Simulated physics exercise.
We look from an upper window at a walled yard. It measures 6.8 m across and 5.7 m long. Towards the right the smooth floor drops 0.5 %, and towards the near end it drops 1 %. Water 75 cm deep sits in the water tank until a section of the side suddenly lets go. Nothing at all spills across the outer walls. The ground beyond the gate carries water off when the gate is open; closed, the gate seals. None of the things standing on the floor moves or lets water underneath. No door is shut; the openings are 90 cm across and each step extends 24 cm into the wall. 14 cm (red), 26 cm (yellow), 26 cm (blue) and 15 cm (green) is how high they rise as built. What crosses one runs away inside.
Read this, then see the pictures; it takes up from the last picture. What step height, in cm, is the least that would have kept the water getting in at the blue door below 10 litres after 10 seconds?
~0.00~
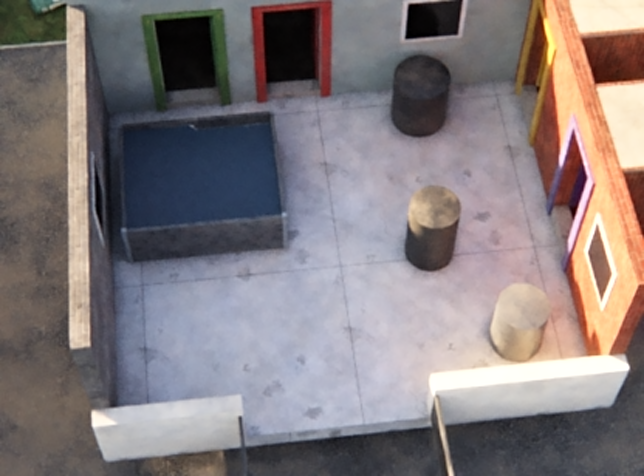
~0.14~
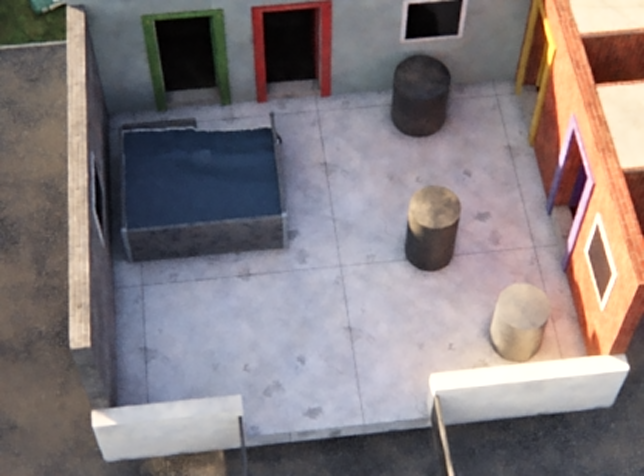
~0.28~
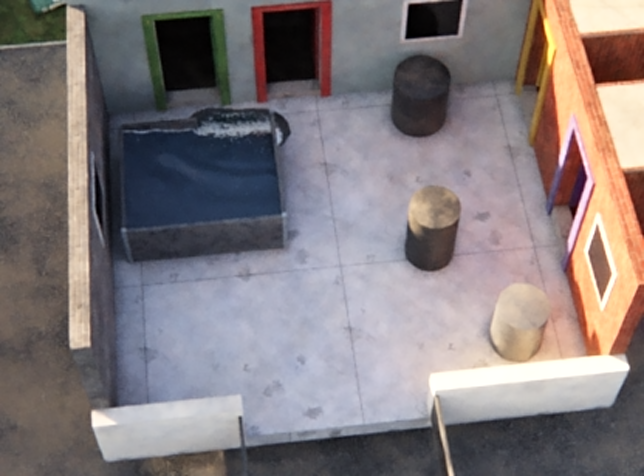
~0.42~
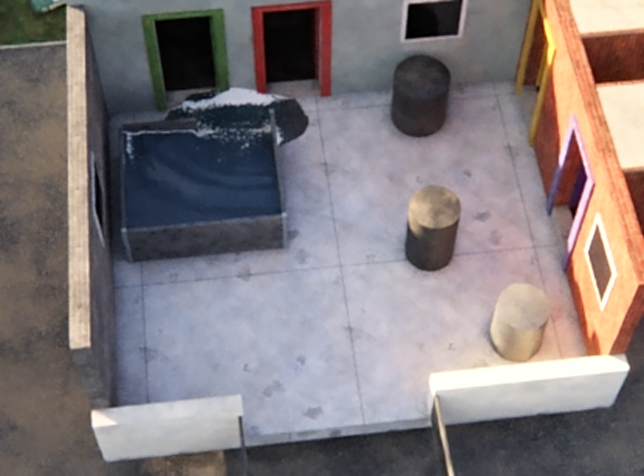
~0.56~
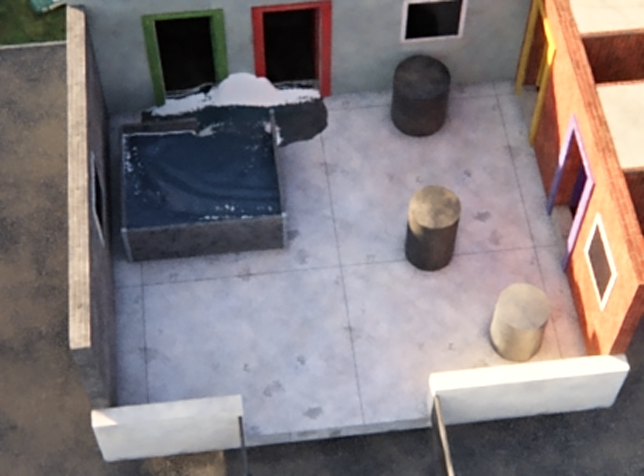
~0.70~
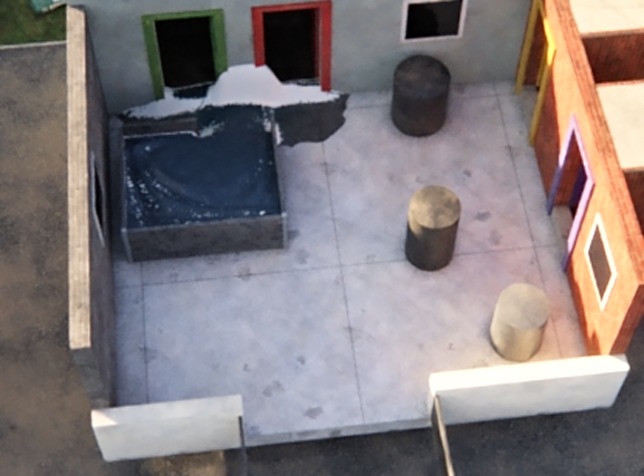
The least height is about 10 cm.
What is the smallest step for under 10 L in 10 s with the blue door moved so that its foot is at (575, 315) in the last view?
Roughly 10.5 cm.
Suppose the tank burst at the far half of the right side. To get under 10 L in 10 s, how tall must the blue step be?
I'd say close to 23 cm.
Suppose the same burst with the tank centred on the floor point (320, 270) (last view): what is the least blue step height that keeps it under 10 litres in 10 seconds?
About 6.0 cm.
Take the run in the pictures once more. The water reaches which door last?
The blue door.
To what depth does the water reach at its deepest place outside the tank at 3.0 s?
Max depth: Around 34 cm.
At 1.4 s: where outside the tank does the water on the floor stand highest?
Check close to (241, 107).
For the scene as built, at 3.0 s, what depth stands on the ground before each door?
At the red door the depth is 22 cm, at yellow 11 cm, at blue 2 cm and at green 27 cm.
After 1.4 s water covers 15 % of the floor, deepest (58 cm) near (241, 107); it has not reached the blue door.
After 3.0 s water covers 45 % of the floor, deepest (34 cm) near (385, 112); 2 cm at the blue door, 0 litres in over its 26 cm step.
After 10.0 s water covers 90 % of the floor, deepest (13 cm) near (133, 152); 9 cm at the blue door, 0 litres in over its 26 cm step.
At the blue door as built, the water arrived by 2.9 s and peaked near 13 cm at 5.6 s.
Run again over the same 10 s with other heights there, 19 litres in over 8.5 cm, 2 litres over 12 cm. The limit of 10 litres is kept from about 10 cm up.
